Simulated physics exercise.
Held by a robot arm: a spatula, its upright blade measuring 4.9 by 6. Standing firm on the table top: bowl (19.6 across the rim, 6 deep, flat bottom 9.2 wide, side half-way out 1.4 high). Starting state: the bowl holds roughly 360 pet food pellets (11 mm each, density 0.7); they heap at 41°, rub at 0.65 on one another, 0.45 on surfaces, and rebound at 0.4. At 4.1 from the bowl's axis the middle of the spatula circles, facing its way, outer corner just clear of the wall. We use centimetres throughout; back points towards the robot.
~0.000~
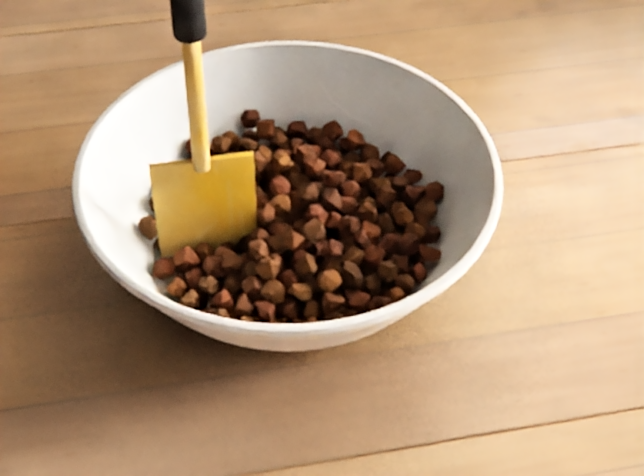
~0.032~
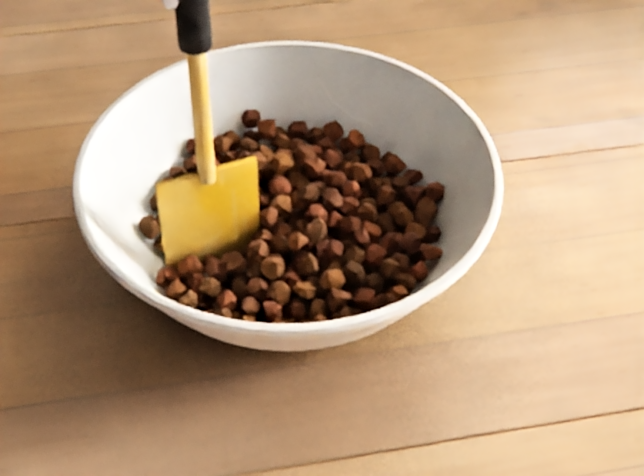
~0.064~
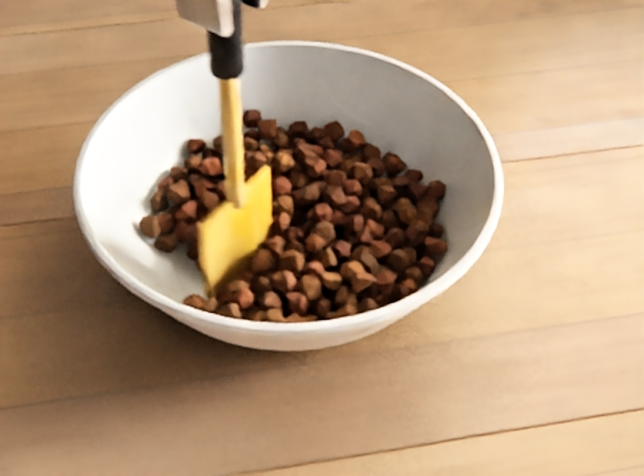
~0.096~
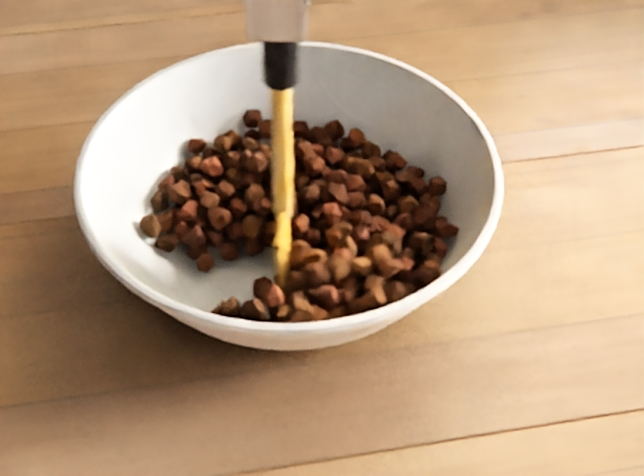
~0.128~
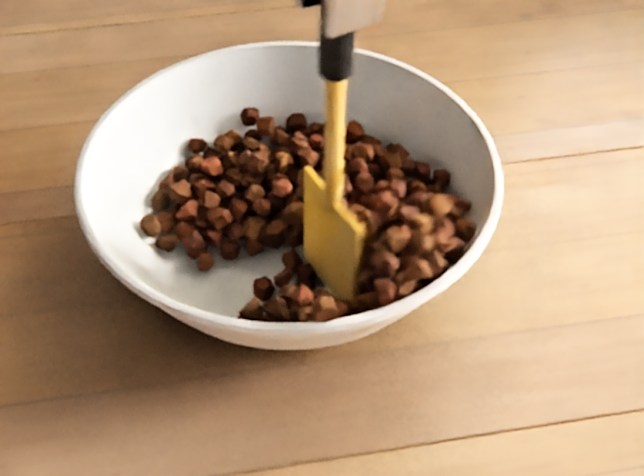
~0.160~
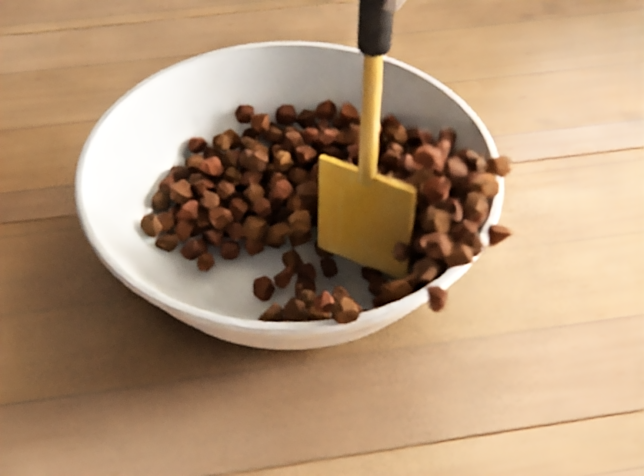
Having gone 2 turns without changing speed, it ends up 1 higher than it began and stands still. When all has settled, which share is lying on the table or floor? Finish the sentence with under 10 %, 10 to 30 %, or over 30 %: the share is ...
The share is over 30 %.
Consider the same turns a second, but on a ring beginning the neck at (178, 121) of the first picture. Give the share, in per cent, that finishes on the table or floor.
It comes to around 40 percent.
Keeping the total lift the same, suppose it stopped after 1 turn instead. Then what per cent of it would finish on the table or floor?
Close to 25 in a hundred.
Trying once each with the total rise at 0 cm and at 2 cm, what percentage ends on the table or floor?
Try one: Around 45 %; try two: Around 30 %.
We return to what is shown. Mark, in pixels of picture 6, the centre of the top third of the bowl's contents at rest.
The centre is near pixel (318, 196).
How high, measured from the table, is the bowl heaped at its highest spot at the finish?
5.0 cm, give or take.
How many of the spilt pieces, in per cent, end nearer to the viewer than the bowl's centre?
That share is about 40 per cent.
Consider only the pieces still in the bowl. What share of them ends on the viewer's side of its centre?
Around 45 per cent of what the bowl keeps.
After 0.38 s, 5° round, highest piece 9 above the table; 260 in the bowl, 49 on the table or floor, 48 in flight or on the tool.
After 0.60 s, 228° round, highest piece 8 above the table; 217 in the bowl, 131 on the table or floor, 9 in flight or on the tool.
After 0.91 s, 0° round, highest piece 5 above the table; 210 in the bowl, 147 on the table or floor.
After 1.61 s, 0° round, highest piece 5 above the table; 210 in the bowl, 147 on the table or floor.
In the end, 210 in the bowl, 147 on the table or floor. That is 41 % on the table or floor.
